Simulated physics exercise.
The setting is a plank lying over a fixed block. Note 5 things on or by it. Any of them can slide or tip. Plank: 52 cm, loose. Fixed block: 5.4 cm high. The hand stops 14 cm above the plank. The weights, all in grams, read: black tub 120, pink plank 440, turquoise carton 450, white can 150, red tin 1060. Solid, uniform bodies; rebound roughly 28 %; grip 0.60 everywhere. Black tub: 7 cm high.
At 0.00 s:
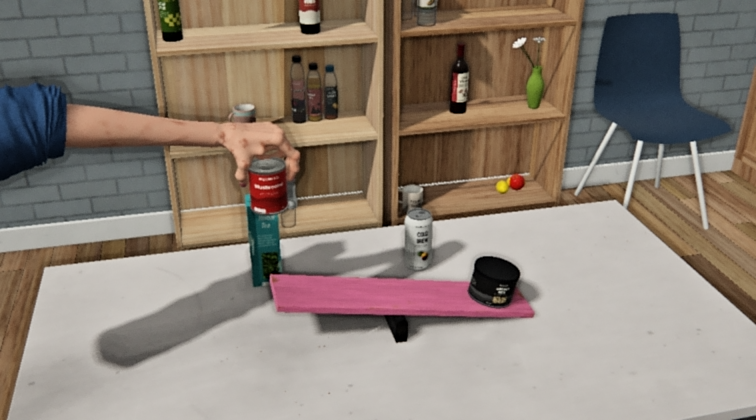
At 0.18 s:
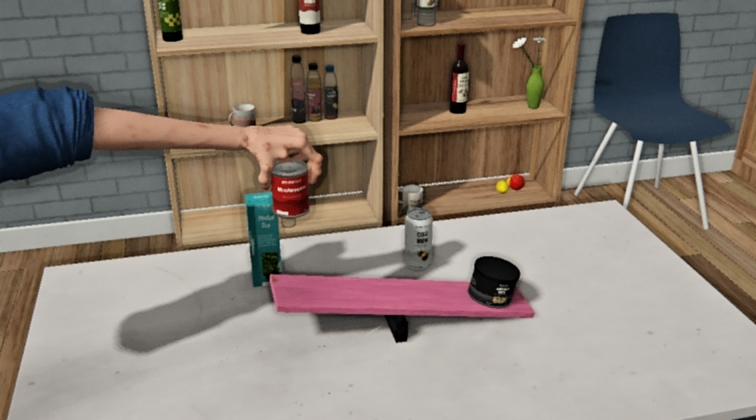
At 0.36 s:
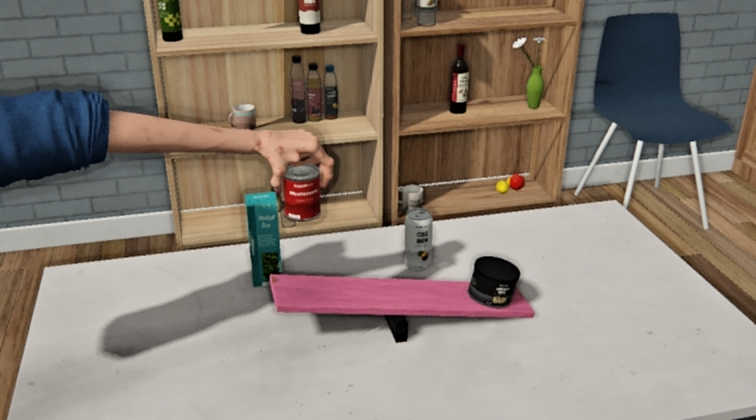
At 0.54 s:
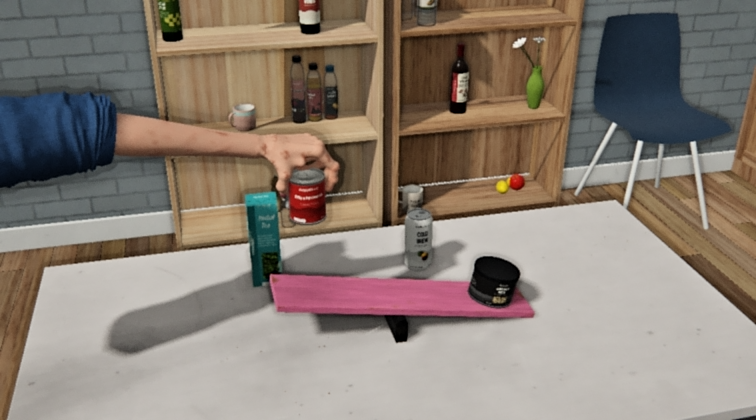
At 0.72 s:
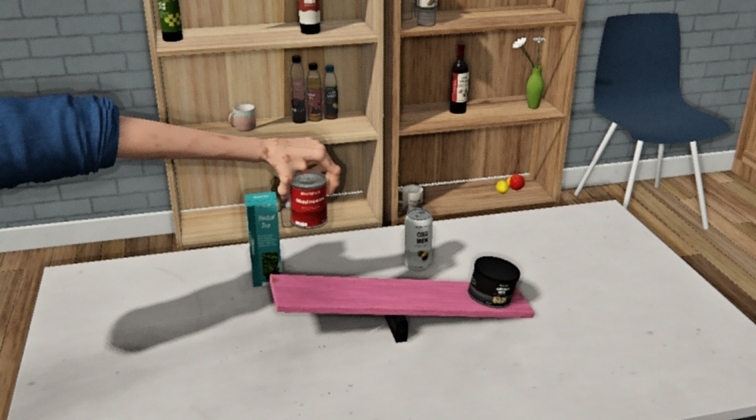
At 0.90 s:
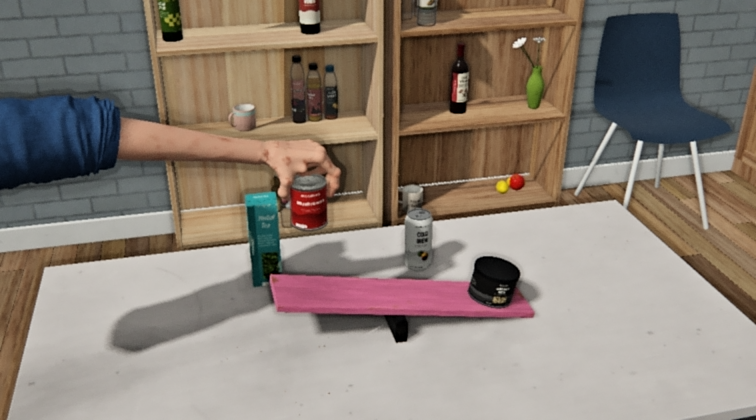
A hand in a blue sleeve holds a red tin above a white table, seen from slightly above, with wooden shelves and a blue chair behind. A pink plank rests on a black support, a black tub on its right end, with a turquoise carton and a clear bottle behind it. The hand carries the tin a short way right and slightly down, then holds it still; the camera stays fixed.
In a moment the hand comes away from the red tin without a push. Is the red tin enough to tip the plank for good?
The plank ultimately topples to the other side.
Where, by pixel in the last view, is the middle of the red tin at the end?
End position: Roughly (264, 322).
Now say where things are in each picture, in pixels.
In the first picture, 8 cm still to go; red tin (268, 186); black tub (493, 282).
In the second picture, 4 cm still to go; red tin (290, 189); turquoise carton (264, 240).
In the third picture, 2 cm still to go; red tin (302, 192); black tub (493, 282).
In the fourth picture, 1 cm still to go; red tin (307, 196); turquoise carton (264, 240).
In the fifth picture, held still over the plank; red tin (309, 200); black tub (493, 282).
In the sixth picture, held still over the plank; red tin (309, 202); turquoise carton (264, 240).
By 1.30 s, plank at 5°, tipped the other way; red tin tilted 14° near (300, 292); black tub tilted 67°.
By 1.50 s, plank at 13°, tipped the other way; red tin on its side near (265, 321); black tub on its side.
When it is over (2.6 s), plank at 13°, tipped the other way; lying over on the table or plank, black tub and red tin; the other 3 within 4 cm of the start. End places, in pixels of the last picture, red tin near (264, 322). The plank swings over.
